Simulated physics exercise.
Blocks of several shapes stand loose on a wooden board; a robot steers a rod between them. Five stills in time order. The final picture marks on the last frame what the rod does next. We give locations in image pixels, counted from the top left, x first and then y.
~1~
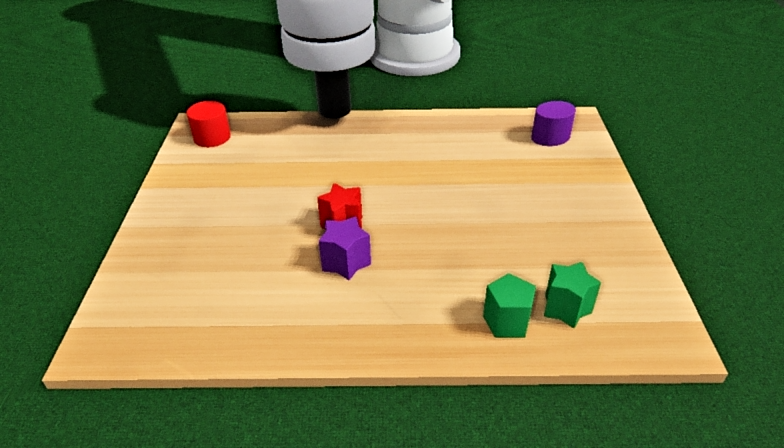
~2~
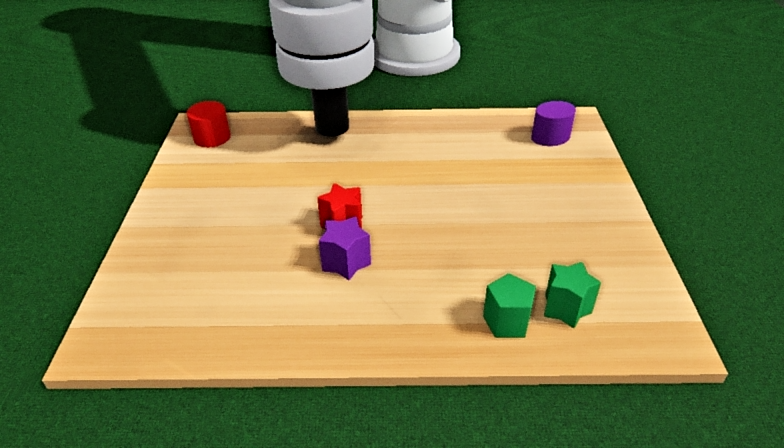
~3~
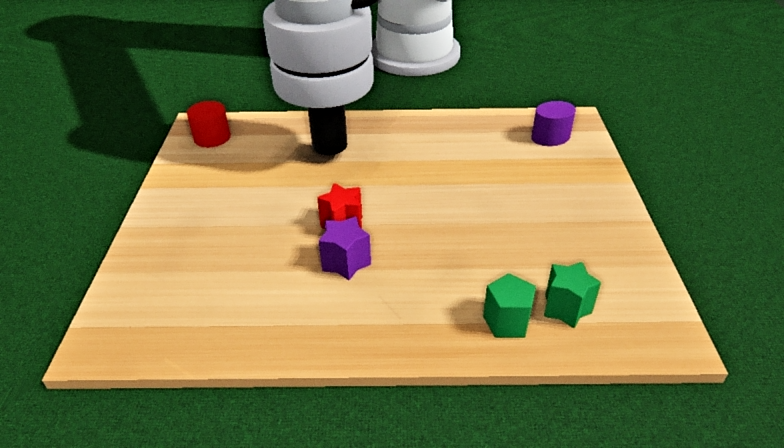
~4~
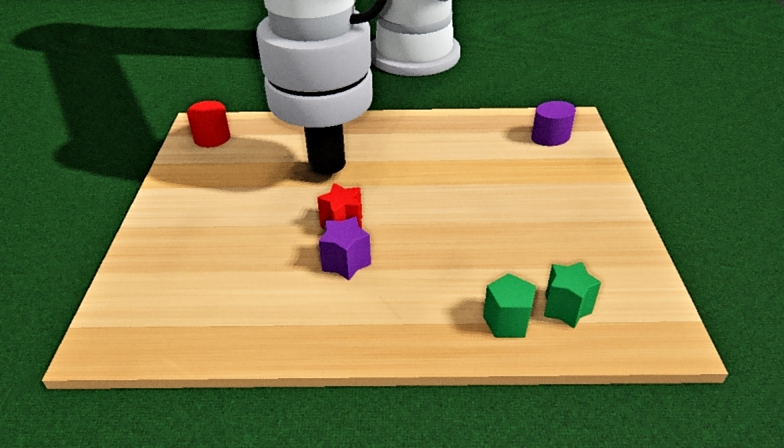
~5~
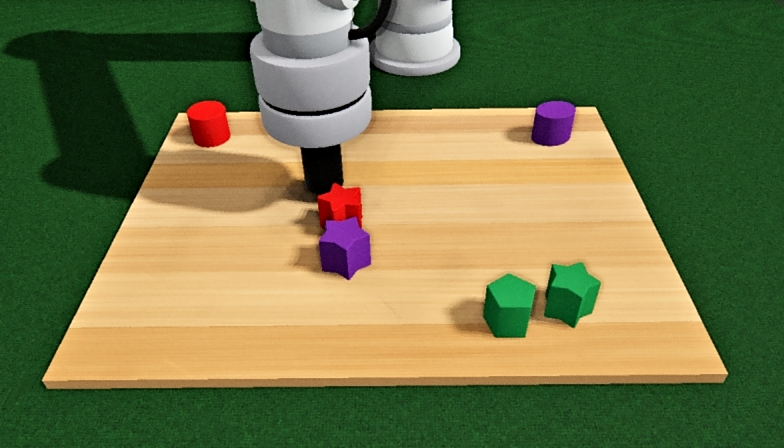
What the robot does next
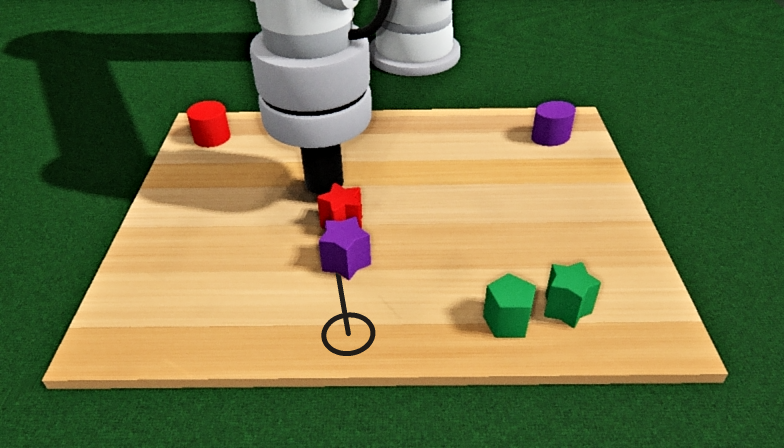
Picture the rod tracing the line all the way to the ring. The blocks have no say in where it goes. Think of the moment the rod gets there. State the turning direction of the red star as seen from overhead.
Looking from above, the answer is counterclockwise.
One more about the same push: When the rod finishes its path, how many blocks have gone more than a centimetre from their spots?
It looks like two blocks will be pushed more than about 1 cm.
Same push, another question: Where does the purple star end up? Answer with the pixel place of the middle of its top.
At roughly (390, 288).
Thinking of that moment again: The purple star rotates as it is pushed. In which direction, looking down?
My answer: Clockwise.
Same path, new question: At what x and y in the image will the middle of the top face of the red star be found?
Just about (377, 240).
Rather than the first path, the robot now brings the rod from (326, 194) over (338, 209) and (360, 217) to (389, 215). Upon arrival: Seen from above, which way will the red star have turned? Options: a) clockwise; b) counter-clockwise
I'll go with a - clockwise.
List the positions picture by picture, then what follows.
In the first frame, lower end of the rod at (335, 111), tops of blocks, red star at (341, 196), purple star at (343, 232).
In the second frame, rod at (333, 128), blocks as before.
In the third frame, rod at (330, 146), blocks as before.
In the fourth frame, rod at (327, 164), blocks as before.
In the fifth frame, rod at (325, 183), red star at (341, 196), purple star at (343, 232).
The drawn path runs straight from (326, 194) to (348, 334).
The first path, step by step. One third of the way, rod at (331, 222); red star at (358, 225), turned 30° anticlockwise; purple star at (354, 253), turned 30° clockwise.
Two thirds of the way, rod at (338, 269); red star at (376, 239); purple star at (374, 272), turned 105° clockwise.
At the end, rod at (347, 322); red star at (377, 240), turned 125° anticlockwise; purple star at (390, 288), turned 45° clockwise.
